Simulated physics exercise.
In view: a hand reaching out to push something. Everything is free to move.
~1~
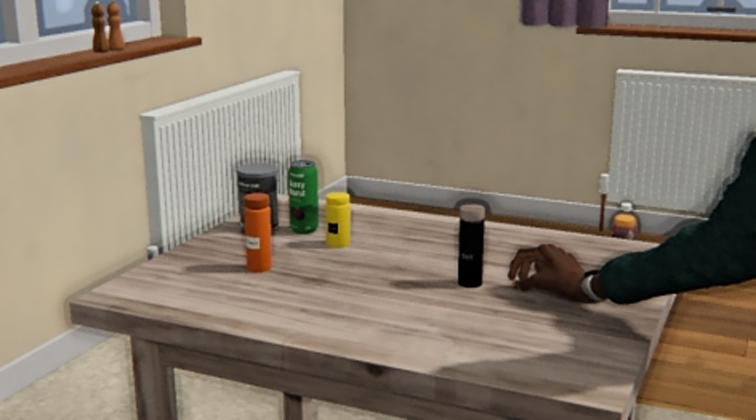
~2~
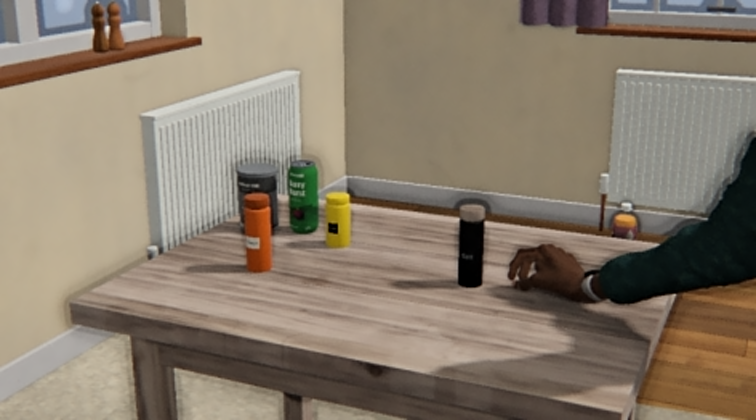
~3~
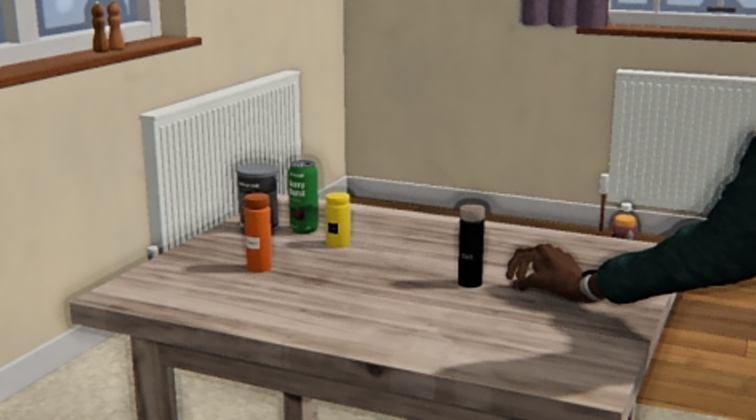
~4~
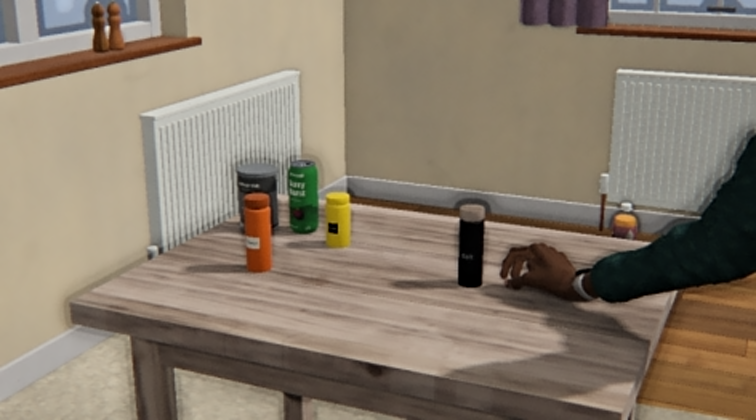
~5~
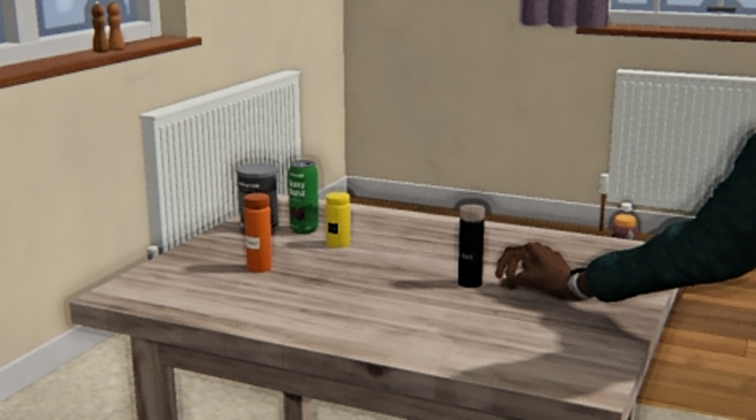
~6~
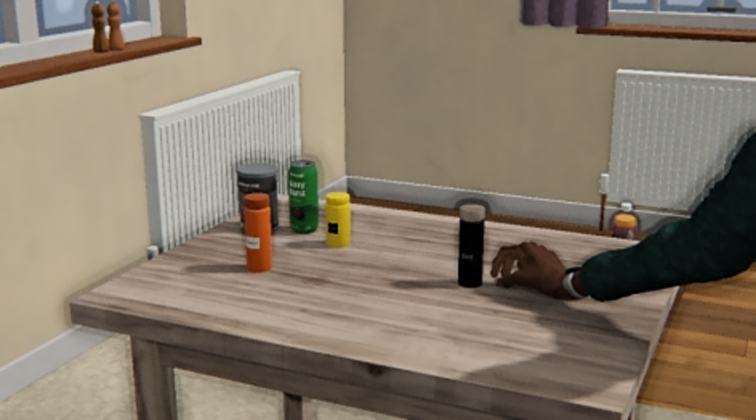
A weathered wooden table fills a corner of a cream-walled room with white radiators and windows, seen from slightly above by a still camera. An orange shaker, a dark tin, a green can and a yellow shaker cluster at the left, while a black shaker with a pale cap stands right of centre. A dark-sleeved arm from the right inches its hand leftward towards the black shaker, which stays still.
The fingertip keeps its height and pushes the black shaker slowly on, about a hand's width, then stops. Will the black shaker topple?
The black shaker is still upright.
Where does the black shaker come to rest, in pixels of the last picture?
At about (401, 237).
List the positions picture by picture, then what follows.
In the first picture, black shaker (471, 246).
In the second picture, black shaker (471, 246).
In the third picture, black shaker (471, 246).
In the fourth picture, black shaker (471, 246).
In the fifth picture, black shaker (471, 246).
In the sixth picture, black shaker (471, 246).
Then, 0.30 s on from there, black shaker shifted a little near (458, 244).
Then, 0.70 s on from there, black shaker shifted well along near (428, 240).
Then, 1.00 s on from there, black shaker shifted well along near (405, 237).
In the end, moved from the start, black shaker. At the end, from the last picture's camera, black shaker near (401, 237).
